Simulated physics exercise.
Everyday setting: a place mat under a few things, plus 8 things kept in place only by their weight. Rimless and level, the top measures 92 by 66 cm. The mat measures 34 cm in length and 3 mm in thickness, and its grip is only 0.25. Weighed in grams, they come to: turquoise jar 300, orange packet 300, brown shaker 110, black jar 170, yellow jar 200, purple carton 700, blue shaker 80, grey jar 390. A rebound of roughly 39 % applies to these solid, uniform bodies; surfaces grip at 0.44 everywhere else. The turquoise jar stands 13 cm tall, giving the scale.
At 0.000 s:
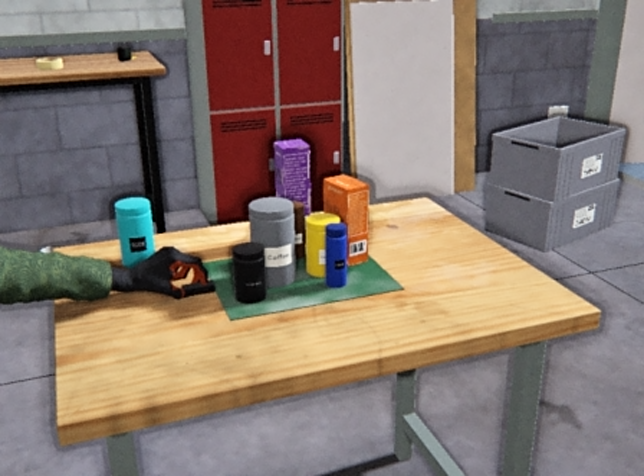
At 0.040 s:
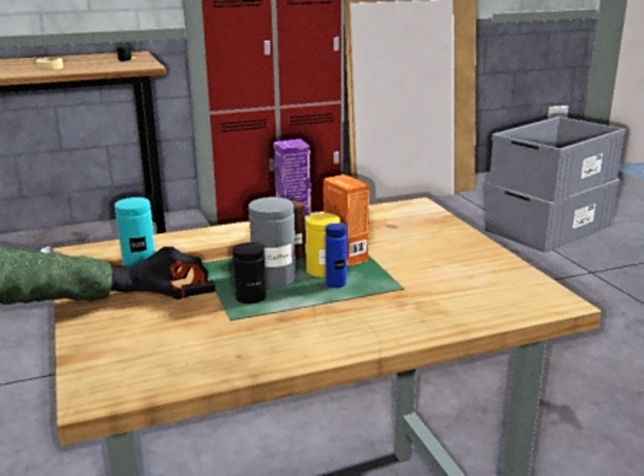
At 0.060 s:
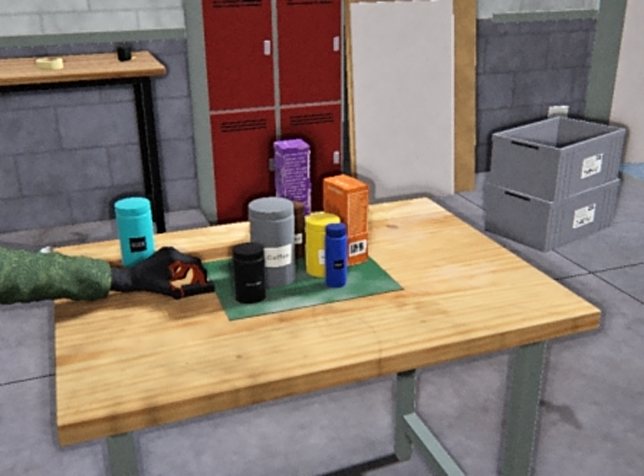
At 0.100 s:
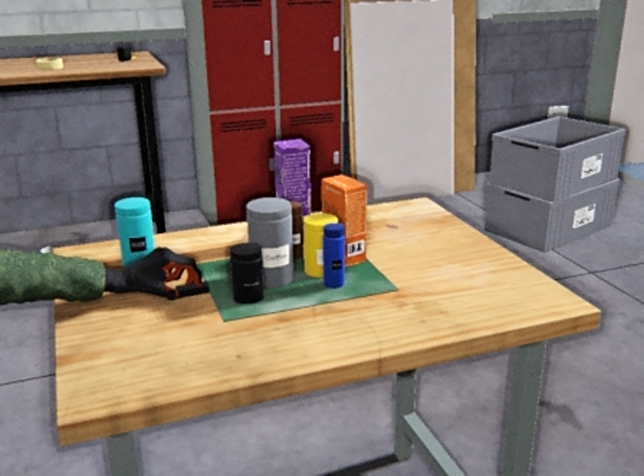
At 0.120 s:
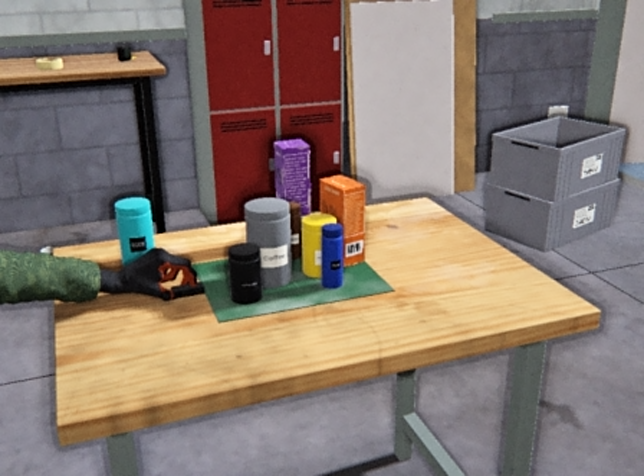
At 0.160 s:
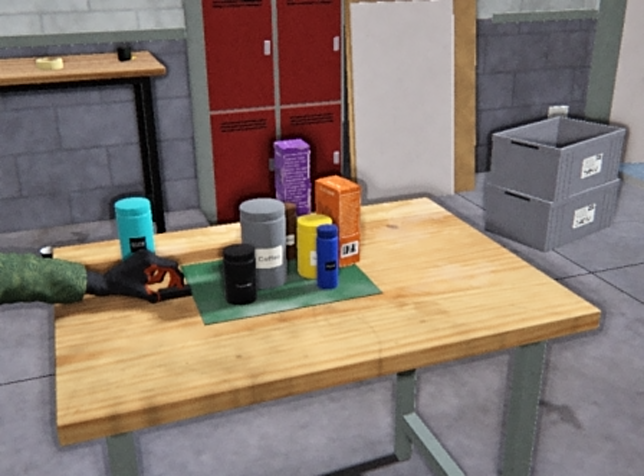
A gloved hand held the edge of a green mat on a wooden table, and after staying still at first, slowly pulled it a short way left, with the jars and boxes on it shifting along.
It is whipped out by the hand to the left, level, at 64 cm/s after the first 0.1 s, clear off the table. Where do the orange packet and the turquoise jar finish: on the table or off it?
The orange packet on the table, the turquoise jar on the table.
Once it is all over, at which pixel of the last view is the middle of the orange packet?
End position: Roughly (258, 235).
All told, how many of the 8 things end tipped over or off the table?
5.
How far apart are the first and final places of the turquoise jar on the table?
Net shift near 0 cm.
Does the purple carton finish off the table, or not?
When everything stops, the purple carton is still in bounds.
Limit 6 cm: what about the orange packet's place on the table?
Orange packet: Moved.
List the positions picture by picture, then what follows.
In the first picture, mat out by 0 cm; orange packet (346, 220); turquoise jar (136, 233).
In the second picture, mat out by 0 cm; yellow jar (323, 245); purple carton (293, 193).
In the third picture, mat out by 0 cm; blue shaker (335, 255); grey jar (272, 242).
In the fourth picture, mat out by 1 cm; black jar (247, 273).
In the fifth picture, mat out by 2 cm; yellow jar (319, 245); purple carton (293, 193).
In the sixth picture, mat out by 4 cm; orange packet (338, 221) 2 cm from its spot; turquoise jar (136, 233).
By 0.56 s, mat out by 30 cm; orange packet 18 cm from its spot near (260, 234); blue shaker 25 cm from its spot; black jar 25 cm from its spot.
By 0.96 s, mat out by 56 cm; brown shaker, black jar and grey jar now off the table; orange packet 19 cm from its spot near (258, 235); blue shaker 51 cm from its spot.
When it is over (1.9 s), off the table, brown shaker, black jar, yellow jar, blue shaker and grey jar; not toppled but over 6 cm from the start, orange packet; the other 2 within 6 cm of the start. End places, in pixels of the last picture, orange packet near (258, 234), turquoise jar near (136, 233).
